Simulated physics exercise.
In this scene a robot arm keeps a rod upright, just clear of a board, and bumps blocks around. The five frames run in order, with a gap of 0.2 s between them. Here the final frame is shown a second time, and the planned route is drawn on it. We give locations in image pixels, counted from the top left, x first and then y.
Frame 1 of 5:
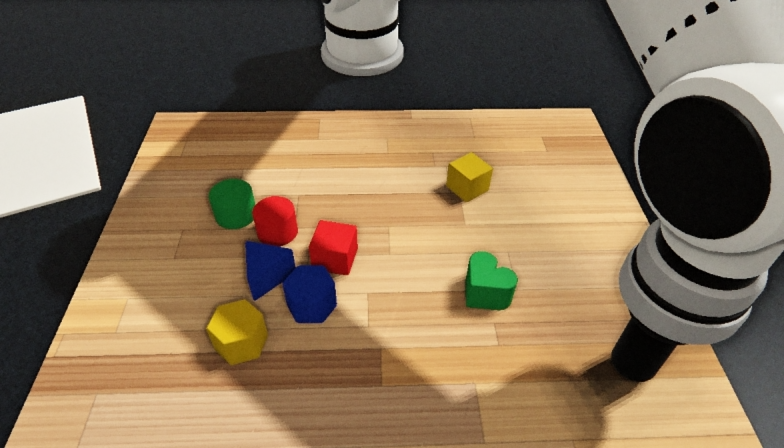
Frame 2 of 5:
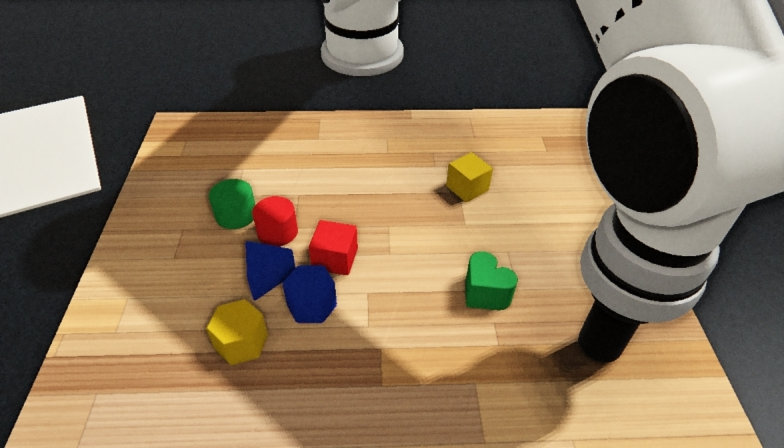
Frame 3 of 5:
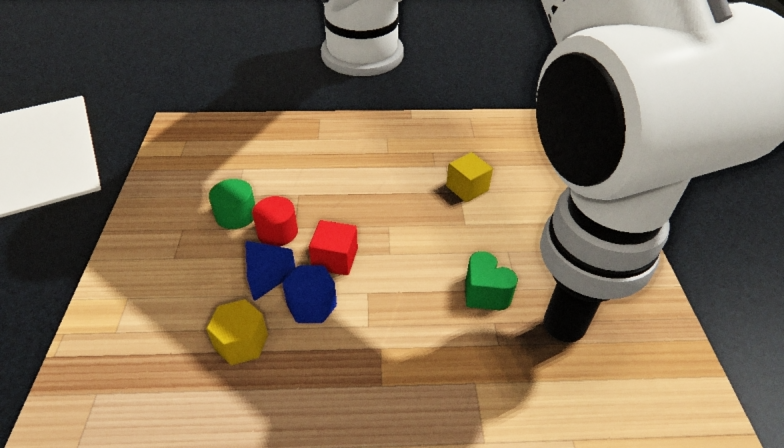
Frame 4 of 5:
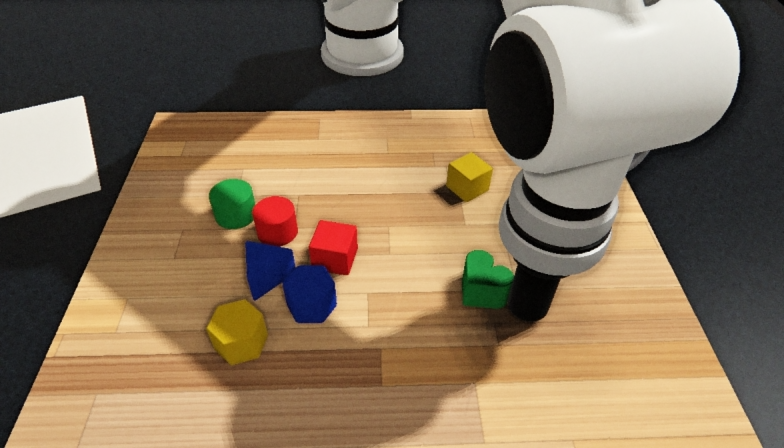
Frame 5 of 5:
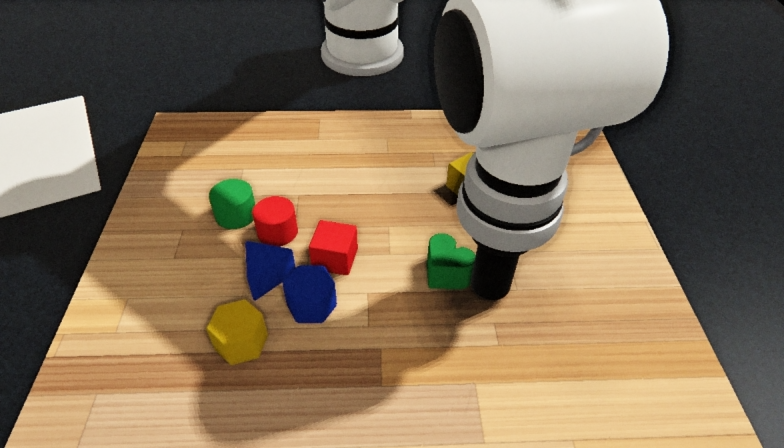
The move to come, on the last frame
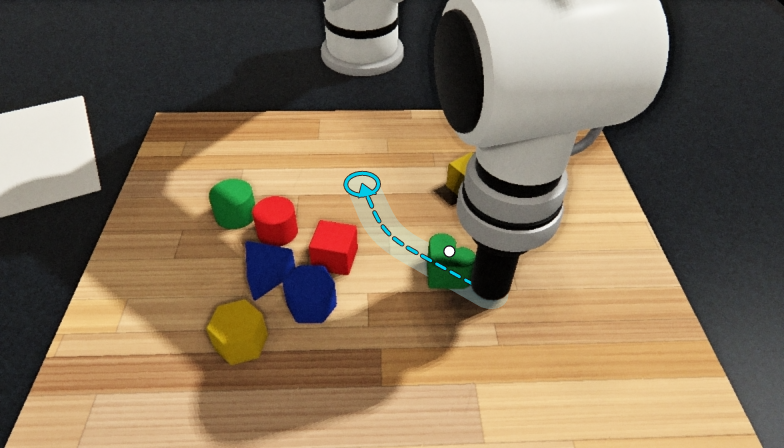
On a light wooden board over a dark surface, seen from above at an angle by a still camera, a white robot arm with a black rod stands at the right. Red, blue, green and yellow blocks cluster left of centre, with a yellow cube and a green heart to the right. The arm sweeps leftward and slightly up the board, and its rod pushes the heart a short way left.
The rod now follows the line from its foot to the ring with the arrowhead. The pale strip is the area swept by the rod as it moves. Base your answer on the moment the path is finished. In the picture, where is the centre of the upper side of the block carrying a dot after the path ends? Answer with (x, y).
It will likely be found at (338, 204).
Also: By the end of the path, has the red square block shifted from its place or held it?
It shifts.
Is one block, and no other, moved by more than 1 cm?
No
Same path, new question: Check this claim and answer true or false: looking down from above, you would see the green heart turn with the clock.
This is false.
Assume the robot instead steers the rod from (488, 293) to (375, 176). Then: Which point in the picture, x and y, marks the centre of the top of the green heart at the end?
I'd say the green heart ends with its top centre at (399, 227).
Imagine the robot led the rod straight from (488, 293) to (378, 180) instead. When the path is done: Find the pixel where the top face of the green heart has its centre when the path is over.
It will likely be found at (400, 229).
Drawn move, from (488, 293) by way of (429, 260) and (381, 225) to (362, 184); the dot is on the green heart.
On the path given first. One third of the way, rod at (429, 253); green heart at (387, 227), turned 25° anticlockwise.
Two thirds of the way, rod at (381, 218); red square block at (318, 236), turned 45° anticlockwise; green heart at (341, 207), turned 70° anticlockwise.
At the end, rod at (362, 177); red square block at (318, 236), turned 45° anticlockwise; green heart at (338, 204), turned 90° anticlockwise.
